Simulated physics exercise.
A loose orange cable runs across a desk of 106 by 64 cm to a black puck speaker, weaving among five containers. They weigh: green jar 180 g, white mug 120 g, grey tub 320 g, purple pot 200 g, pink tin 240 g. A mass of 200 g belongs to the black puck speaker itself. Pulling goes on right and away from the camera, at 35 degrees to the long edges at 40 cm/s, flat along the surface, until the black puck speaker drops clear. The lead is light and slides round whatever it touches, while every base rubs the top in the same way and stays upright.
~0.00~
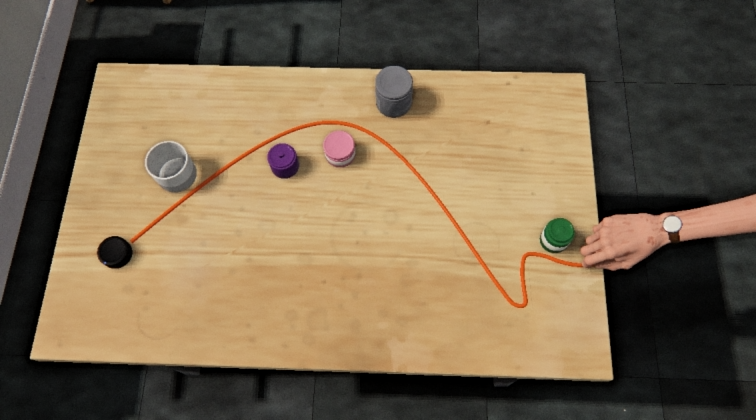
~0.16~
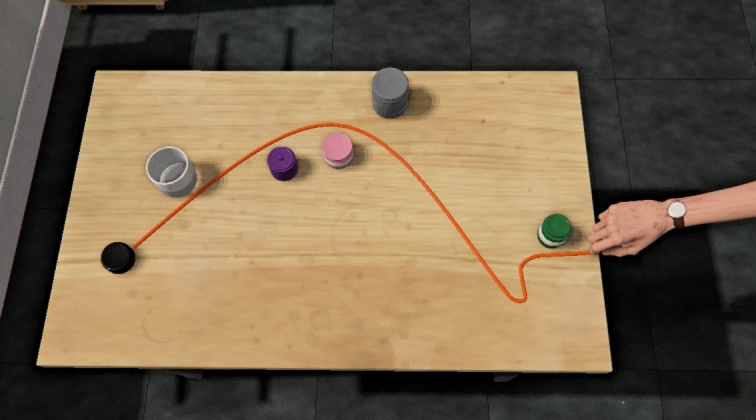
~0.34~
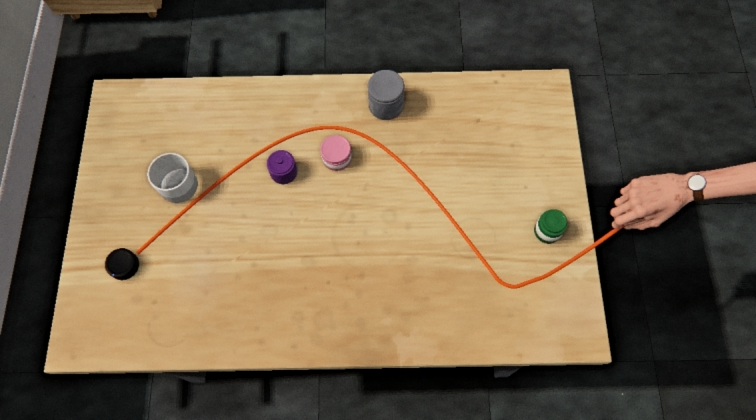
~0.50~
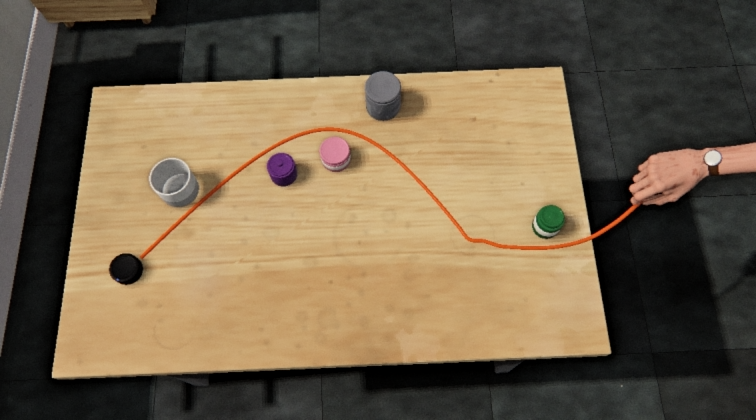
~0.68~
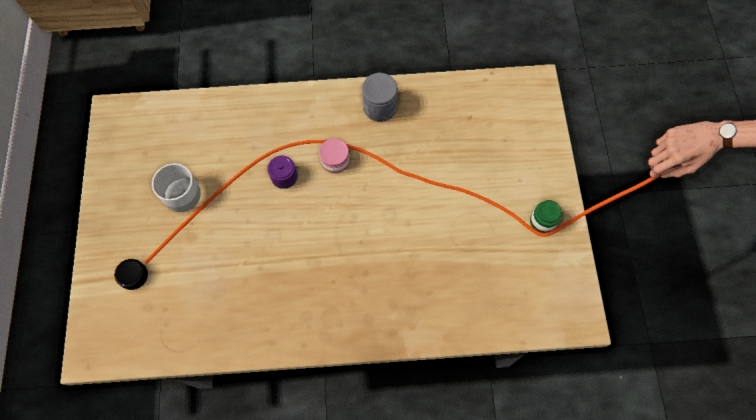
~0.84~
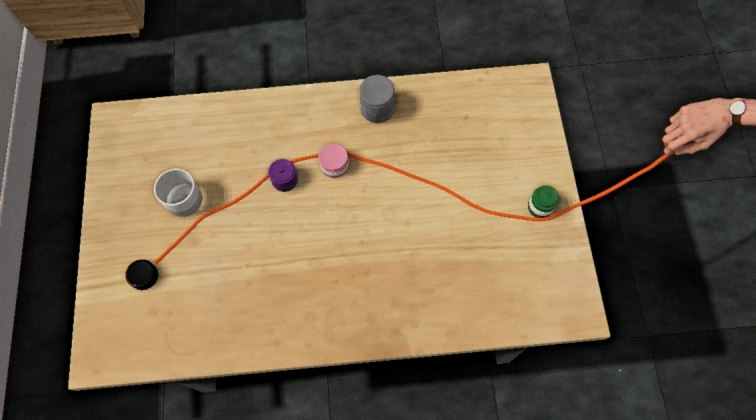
An orange cable winds across a pale wooden desk on a dark tiled floor, seen from above, linking a black puck at left to a hand wearing a watch at right. A white mug, purple pot, pink tin, grey tub and green jar stand around it. The hand pulls right and away, straightening the cable against the containers, nudging the green jar and drawing the puck slightly, while the view drifts.
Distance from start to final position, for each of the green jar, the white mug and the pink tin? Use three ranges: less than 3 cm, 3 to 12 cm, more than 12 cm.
Green jar: More than the top limit; white mug: Less than the low limit; pink tin: Less than the low limit.
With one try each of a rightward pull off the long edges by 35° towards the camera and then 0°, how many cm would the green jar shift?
It would shift around 1 cm the first time and around 6 cm the second time.
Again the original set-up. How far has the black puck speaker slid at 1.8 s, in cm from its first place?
By that time it sits around 28 centimetres from where it began.
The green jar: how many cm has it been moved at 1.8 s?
Shift so far: Roughly 18 cm.
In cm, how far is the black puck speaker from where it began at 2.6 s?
It has ended up roughly 58 centimetres from its start by then.
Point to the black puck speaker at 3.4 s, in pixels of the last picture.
Location, approx.: (518, 141).
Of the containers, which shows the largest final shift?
The green jar.
At 1.8 s, the black puck speaker has slid 28 cm. Moved, green jar 18 cm.
At 2.6 s, the black puck speaker has slid 58 cm. Moved, green jar 20 cm, purple pot 3 cm, pink tin 2 cm.
At 3.4 s, the black puck speaker has slid 85 cm. Moved, green jar 20 cm, purple pot 3 cm, pink tin 2 cm.
At 4.1 s, the black puck speaker is off the top. Moved, green jar 23 cm at (550, 109), purple pot 3 cm, pink tin 2 cm at (336, 159), white mug 0 cm at (174, 187).
